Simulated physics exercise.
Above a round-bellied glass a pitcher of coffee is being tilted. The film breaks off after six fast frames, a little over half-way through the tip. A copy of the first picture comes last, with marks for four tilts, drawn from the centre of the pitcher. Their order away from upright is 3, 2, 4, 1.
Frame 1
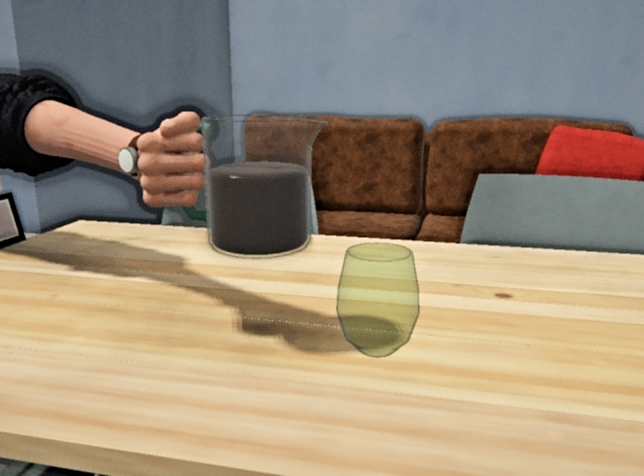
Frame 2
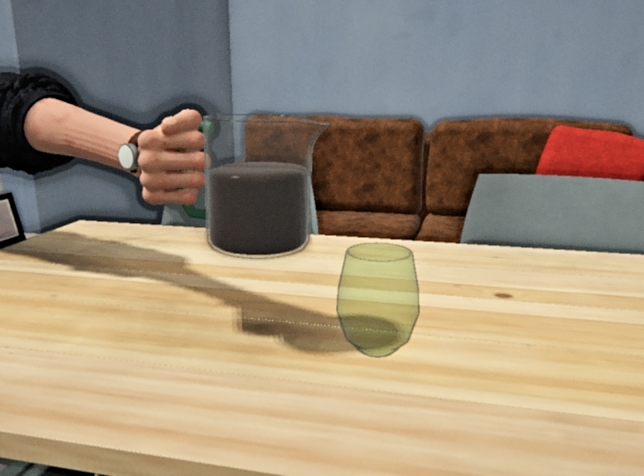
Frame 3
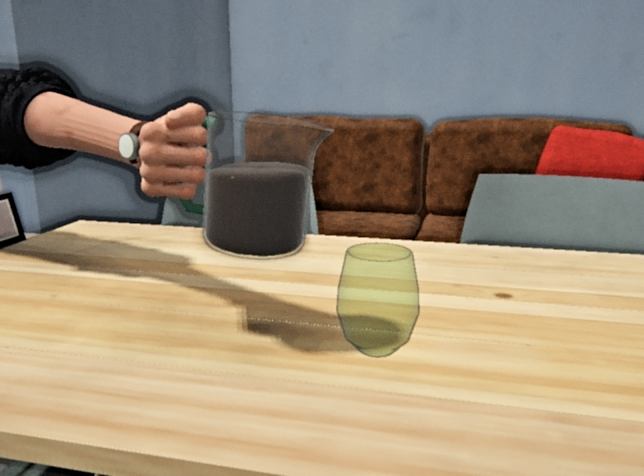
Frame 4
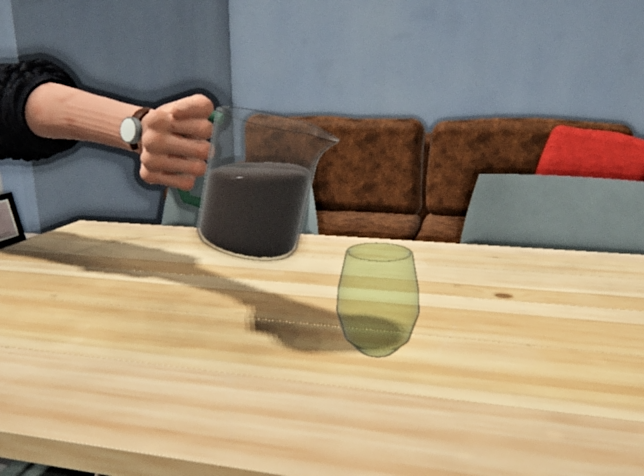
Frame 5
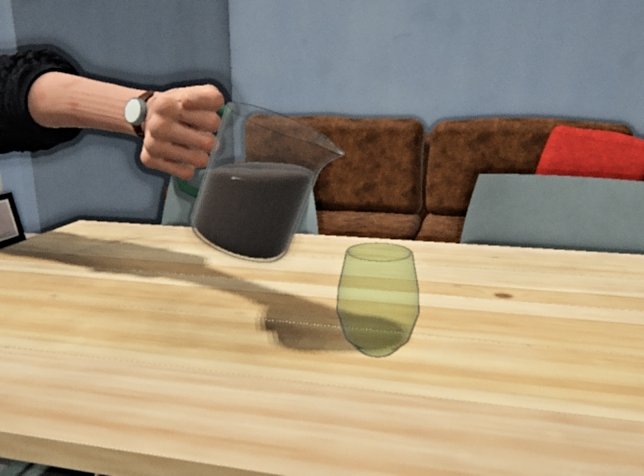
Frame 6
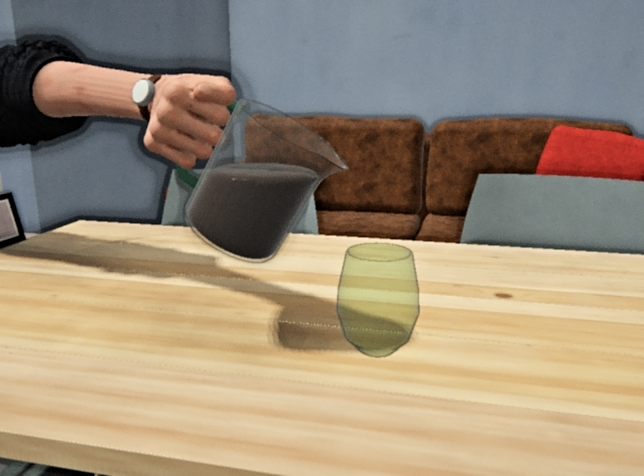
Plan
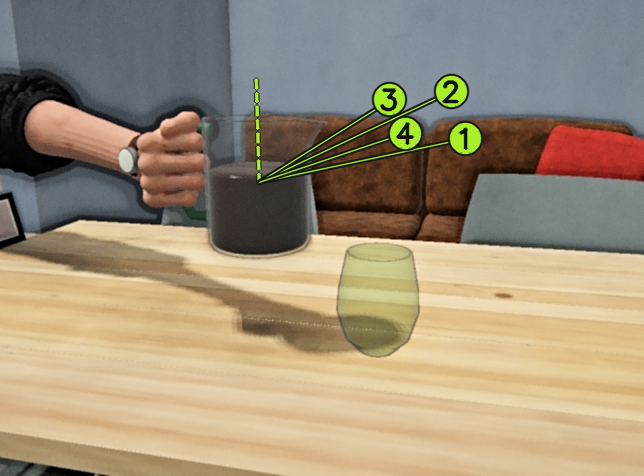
A hand with a wristwatch and dark sleeve grips a clear pitcher of dark coffee at the left, above a pale wooden table seen from slightly above its front edge. A round-bellied, yellow-green glass stands near the centre, with brown seating, a grey chair back and red cushion behind. Upright at first, the pitcher gradually tilts rightward in the hand, nothing leaving its lip, while the camera stays still.
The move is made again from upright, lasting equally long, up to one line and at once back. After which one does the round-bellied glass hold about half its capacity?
Tilt 2 does it best.
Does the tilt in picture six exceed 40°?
No.
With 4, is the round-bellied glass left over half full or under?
Over half.
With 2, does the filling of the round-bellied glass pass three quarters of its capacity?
No.
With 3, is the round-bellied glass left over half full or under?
Under half.
On the marked copy, 1 at (448, 142); 2 at (435, 98); 3 at (376, 109); 4 at (389, 138).
For tilt 1, the round-bellied glass ends with about 81 % of what it can hold; 6 % of the coffee is spilt.
For tilt 2, the round-bellied glass ends with about 50 % of what it can hold.
For tilt 3, the round-bellied glass ends with about 31 % of what it can hold.
For tilt 4, the round-bellied glass ends with about 71 % of what it can hold.
